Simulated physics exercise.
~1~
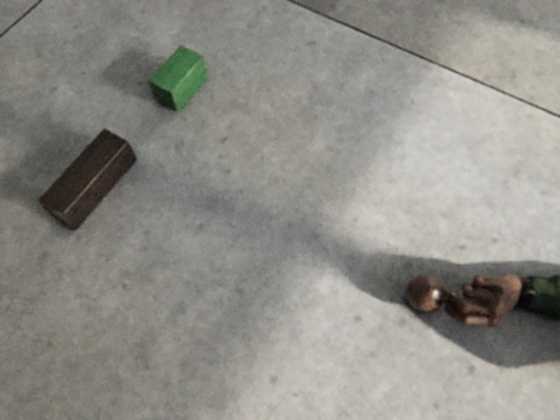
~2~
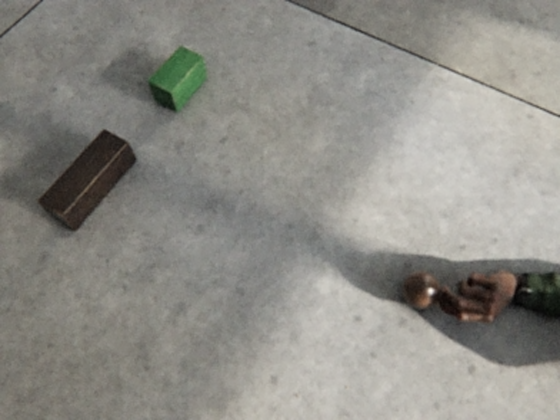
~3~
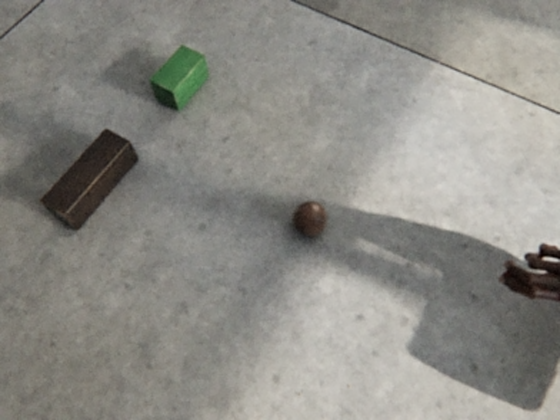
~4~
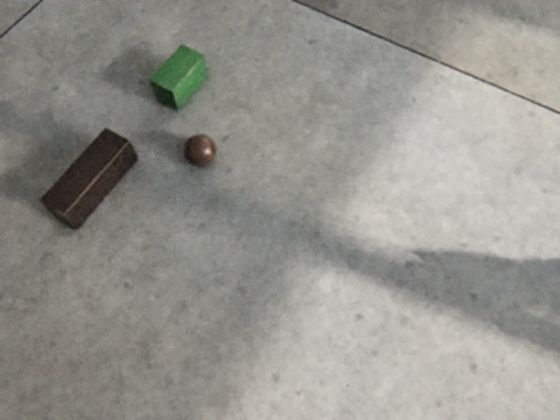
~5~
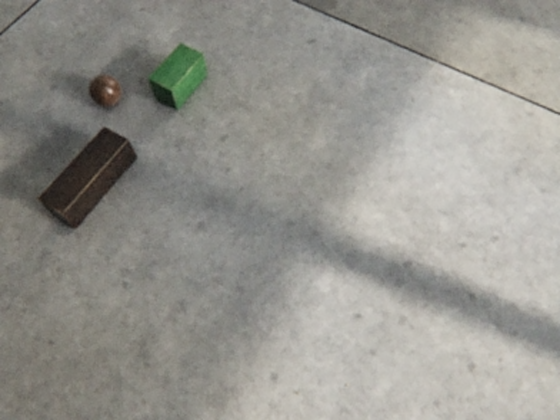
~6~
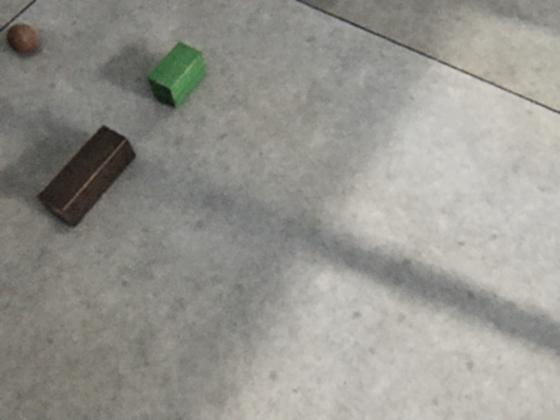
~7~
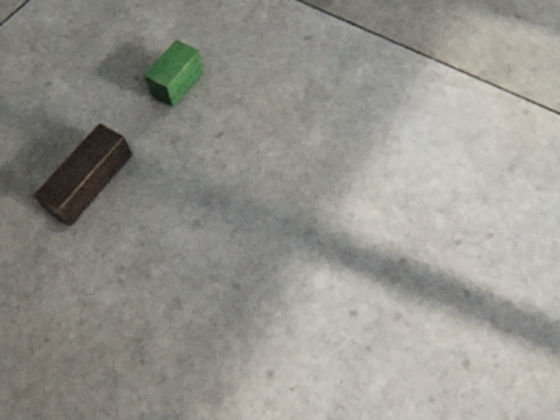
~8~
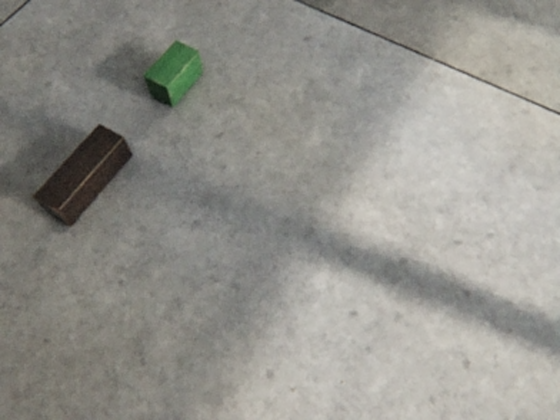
On a grey, stone-like floor crossed by thin seams and soft shadows, a dark brown block and a smaller green block sit apart at the upper left. At the right edge, a hand in a dark sleeve holds a small, round brown object close to the ground. The hand lets go and draws back, and the ball-like thing rolls left and up toward the blocks. It passes cleanly through the gap between them, touching neither, and continues to the upper left corner. Finally it rolls out of view, leaving both blocks standing where they were.
